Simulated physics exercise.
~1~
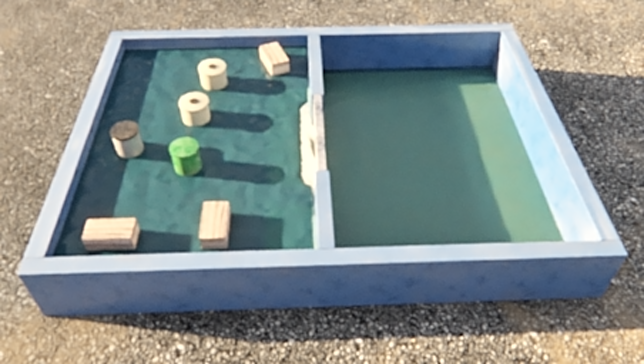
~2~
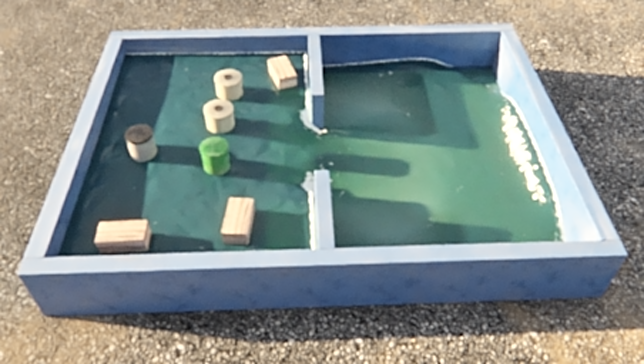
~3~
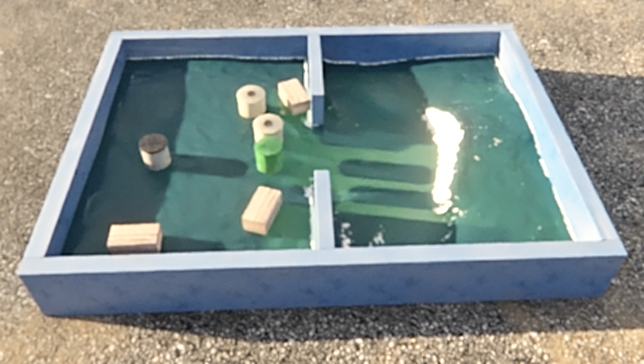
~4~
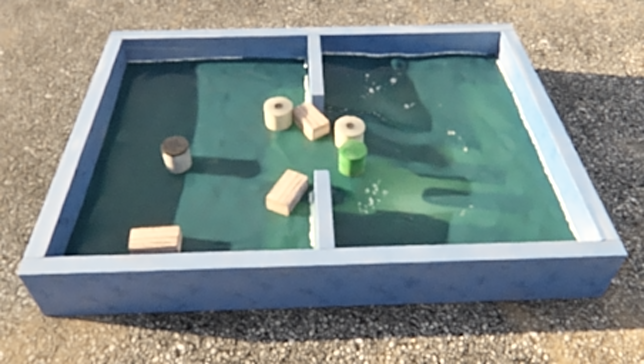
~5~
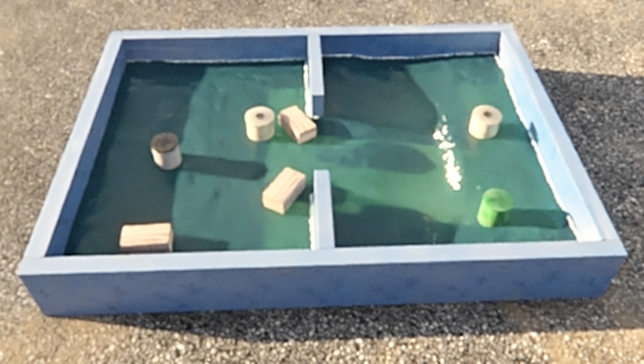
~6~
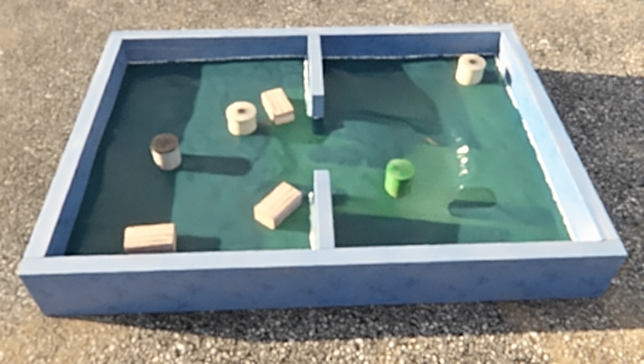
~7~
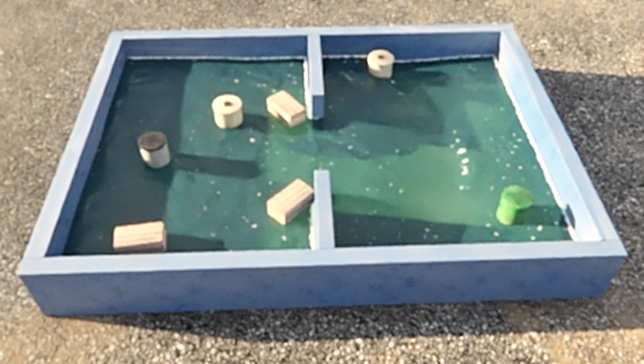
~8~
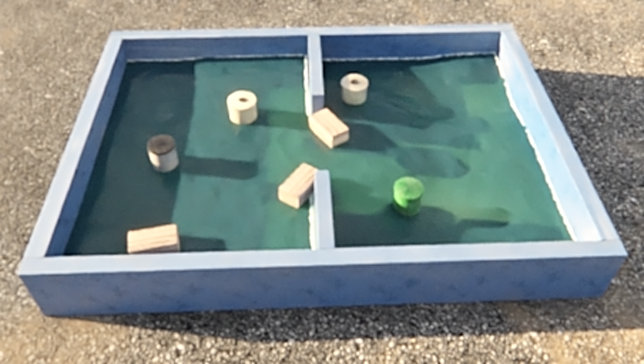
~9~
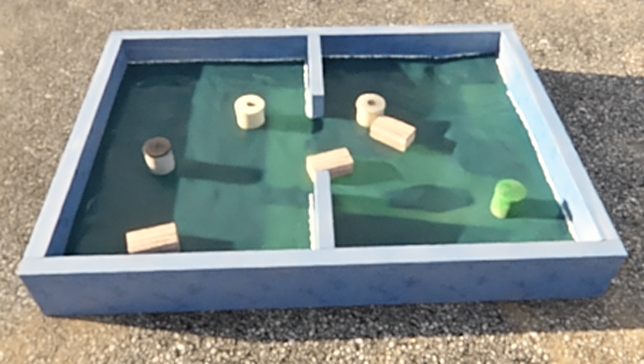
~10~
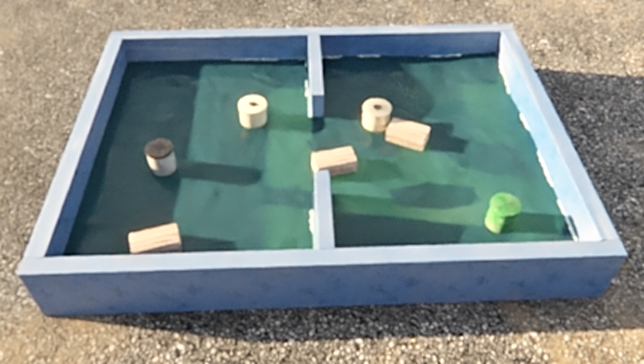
Water surges through a gap in the divider of a blue-walled pair of basins, seen from above on rough grey ground. Pale wooden blocks, pale tubs, a brown-topped tub and a green tub float in the left basin and drift rightward as the right side floods. The green tub and a pale tub slip through together, then the green one swings back and forth while the pale one circles along the far wall. Later a block follows them through. At the end another block sits in the gap by the near part of the divider, and the green tub floats near the right wall.
